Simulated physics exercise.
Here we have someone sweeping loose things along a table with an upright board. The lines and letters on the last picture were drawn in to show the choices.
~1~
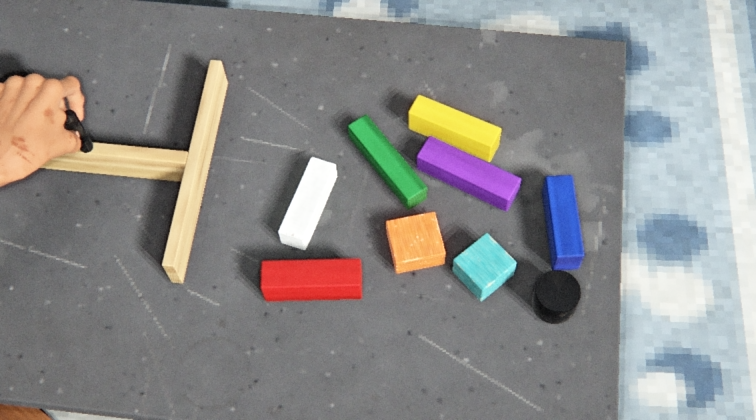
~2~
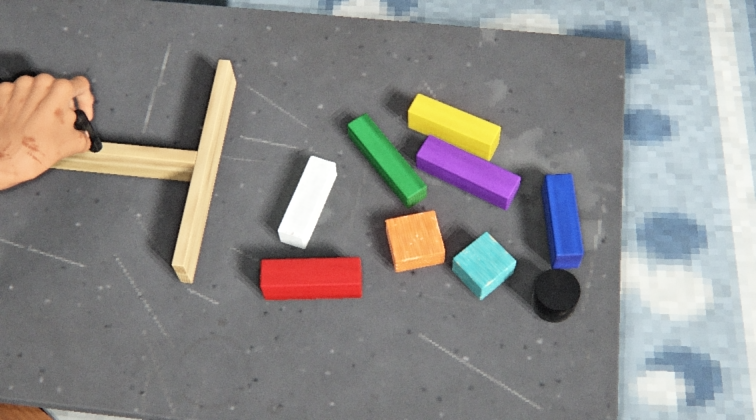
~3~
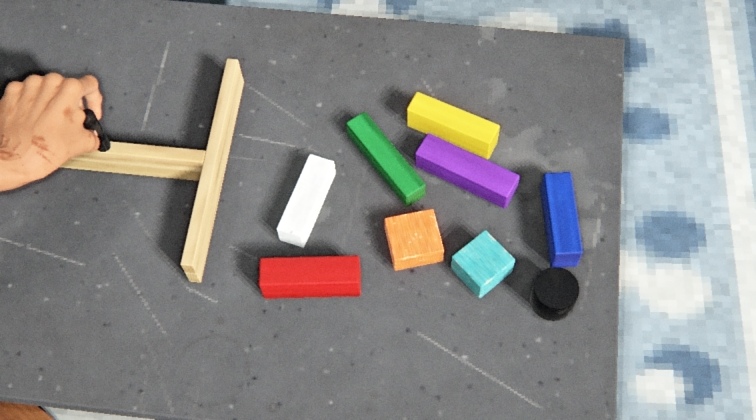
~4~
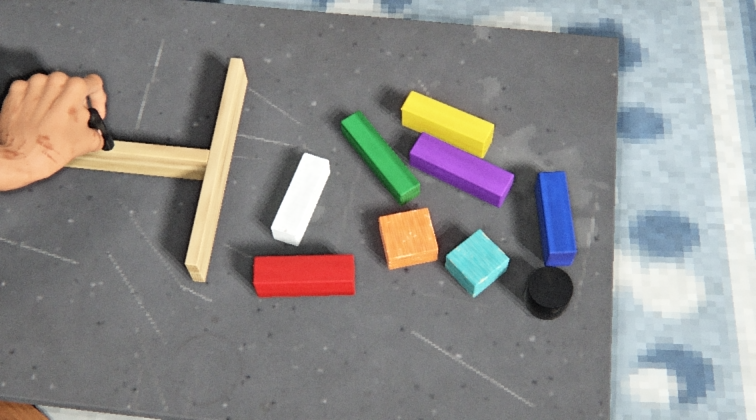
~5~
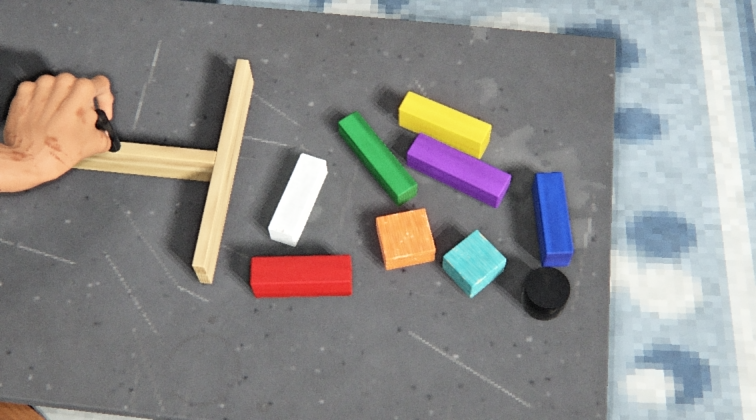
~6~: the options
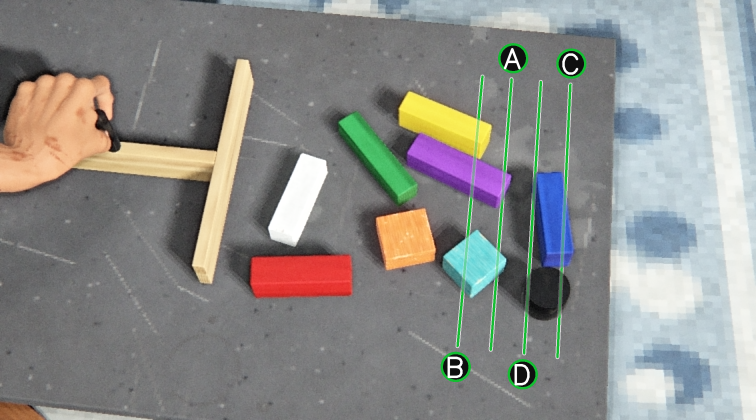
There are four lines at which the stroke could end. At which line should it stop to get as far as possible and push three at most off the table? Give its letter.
It can go as far as D.
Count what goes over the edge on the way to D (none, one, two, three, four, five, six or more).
Three.
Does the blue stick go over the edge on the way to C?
Yes.
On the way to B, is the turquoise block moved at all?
Yes.
On the marked copy, A at (502, 206); B at (471, 203); C at (564, 212); D at (533, 209).
With D. Early on, board (332, 168); red stick (372, 290); green stick (383, 160).
Further on, board (443, 179); black tin (581, 305); blue stick (565, 219).
At the end, board (532, 188); blue stick over the edge; black tin over the edge; three fallen.
As for the rest, A is within the limit but short; B is within the limit but short; C drops seven.
